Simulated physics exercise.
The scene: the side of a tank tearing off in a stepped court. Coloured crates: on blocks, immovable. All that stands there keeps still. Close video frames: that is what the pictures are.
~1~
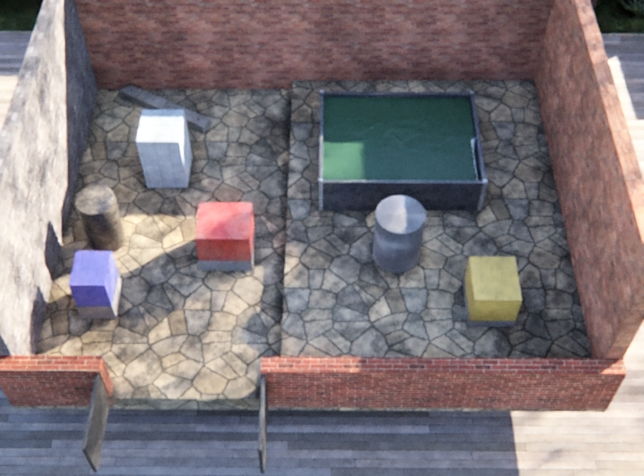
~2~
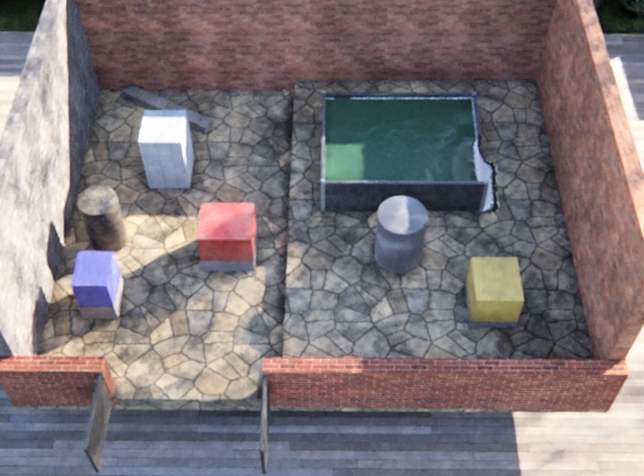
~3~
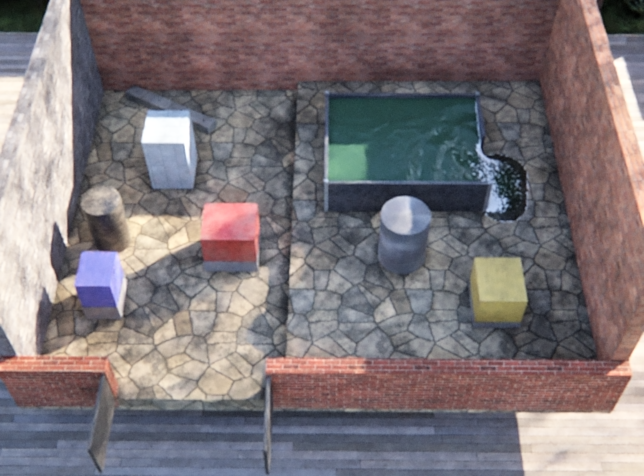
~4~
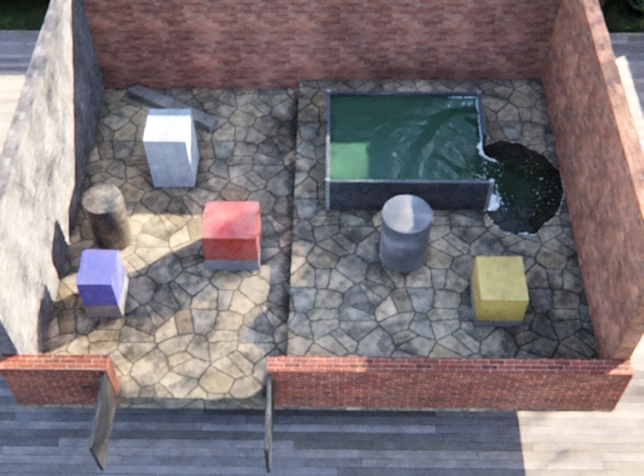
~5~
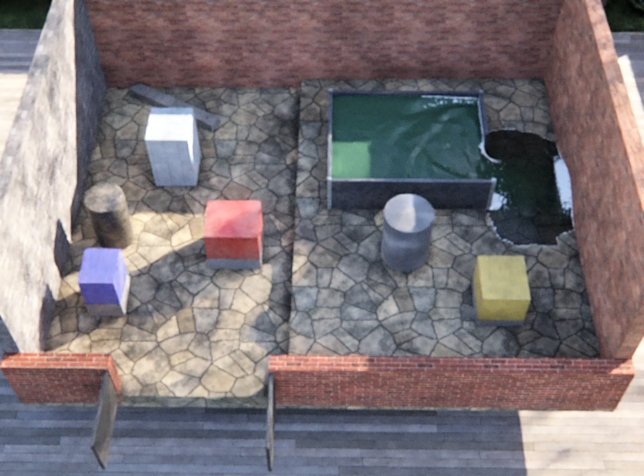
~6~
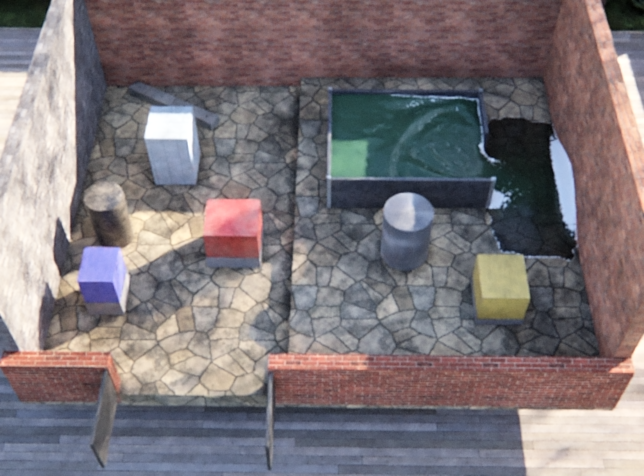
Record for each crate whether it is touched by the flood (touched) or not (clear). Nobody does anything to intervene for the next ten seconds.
Record: Yellow crate touched, blue crate clear, red crate clear.
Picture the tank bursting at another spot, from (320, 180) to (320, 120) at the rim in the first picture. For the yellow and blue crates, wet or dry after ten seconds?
Yellow crate: Untouched; blue crate: Untouched.
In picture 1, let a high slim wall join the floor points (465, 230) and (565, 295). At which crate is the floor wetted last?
Lab note: Final one reached is the blue crate.
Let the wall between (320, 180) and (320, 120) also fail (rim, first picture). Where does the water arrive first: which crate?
I'd go with the red one.
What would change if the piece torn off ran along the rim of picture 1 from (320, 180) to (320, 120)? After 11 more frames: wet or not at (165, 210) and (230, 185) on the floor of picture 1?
Going in the order you asked, the first is drenched and the second is drenched.
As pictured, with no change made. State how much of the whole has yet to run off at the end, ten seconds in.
Roughly 98 parts in a hundred.
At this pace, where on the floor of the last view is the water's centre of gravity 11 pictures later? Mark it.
Centre: Close to (447, 175).
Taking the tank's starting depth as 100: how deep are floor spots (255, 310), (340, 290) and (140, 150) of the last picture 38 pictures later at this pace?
About 4, 6 and 2 per cent.
A moment on, water covers 10 % of the floor; the yellow crate water round its plinth, the blue crate not reached, the red crate not reached.
Next, water covers 15 % of the floor; the yellow crate water round its plinth, the blue crate not reached, the red crate not reached.
Then, water covers 35 % of the floor; the yellow crate water round its plinth, the blue crate not reached, the red crate not reached.
Later, water covers 70 % of the floor; the yellow crate water round its plinth, the blue crate water round its plinth, the red crate water round its plinth.
In the end, water covers 95 % of the floor; the yellow crate was topped, the blue crate stayed above the water, the red crate stayed above the water.
